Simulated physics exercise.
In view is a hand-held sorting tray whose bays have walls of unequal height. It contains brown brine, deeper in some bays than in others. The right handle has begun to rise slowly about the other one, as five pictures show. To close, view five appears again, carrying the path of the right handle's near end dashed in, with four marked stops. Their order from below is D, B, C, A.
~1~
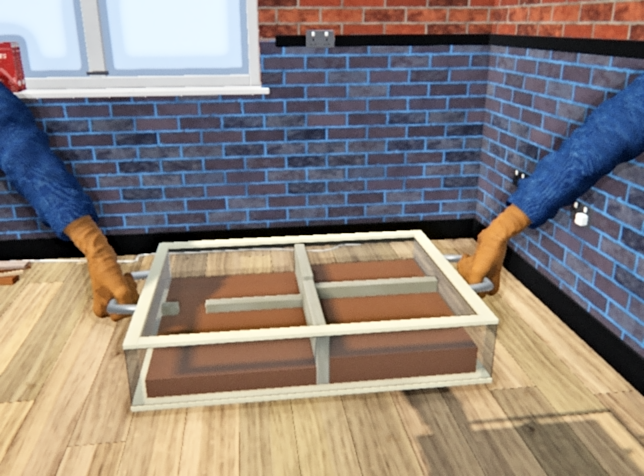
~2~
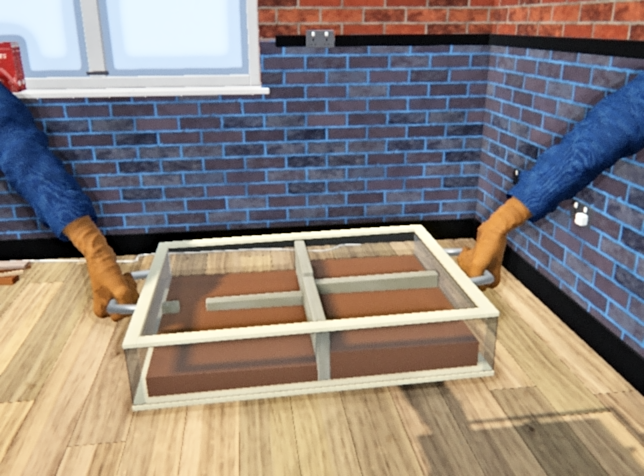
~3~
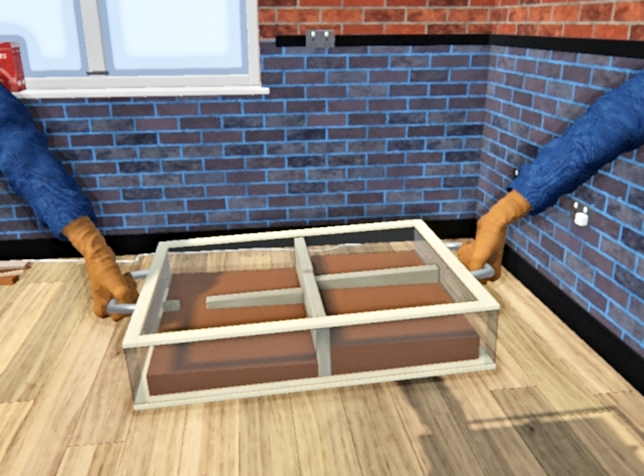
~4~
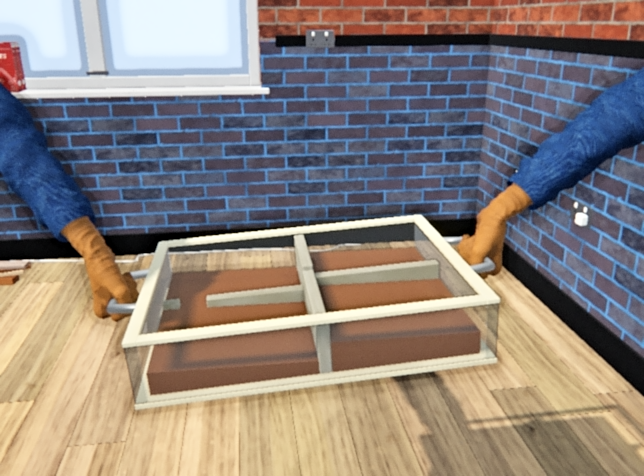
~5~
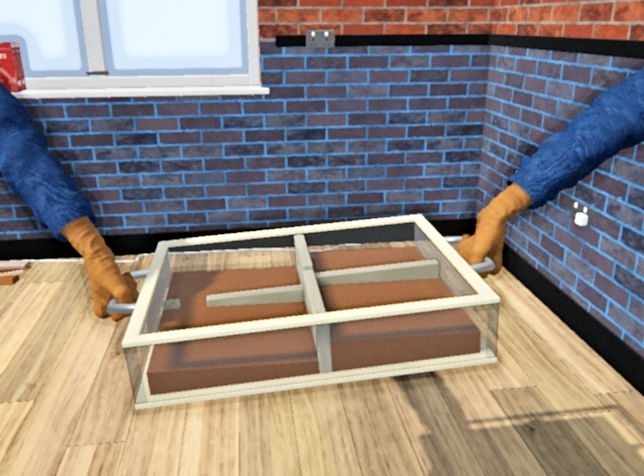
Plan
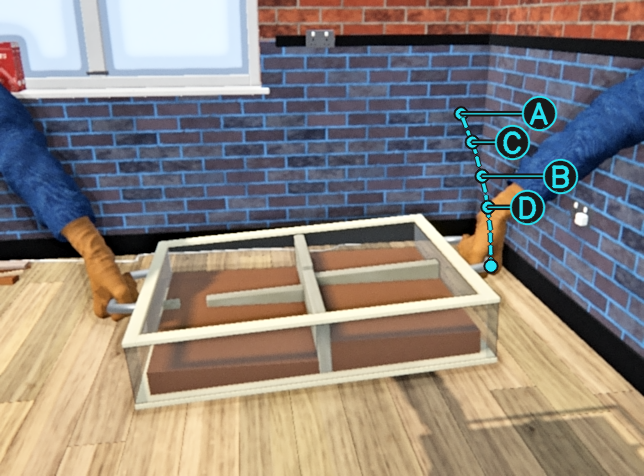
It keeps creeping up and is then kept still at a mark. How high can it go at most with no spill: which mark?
Mark C just does it.
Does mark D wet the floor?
No.
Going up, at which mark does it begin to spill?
It is A.
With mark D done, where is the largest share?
The front right bay.
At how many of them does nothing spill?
Three of the four.
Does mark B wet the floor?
No.
On the marked copy, A at (461, 113); B at (482, 176); C at (472, 142); D at (487, 207).
With A, about 10 % goes over the rim.
With B, nothing spills; the front right bay holds the most.
With C, nothing spills; the front left bay holds the most.
With D, nothing spills; the front right bay holds the most.
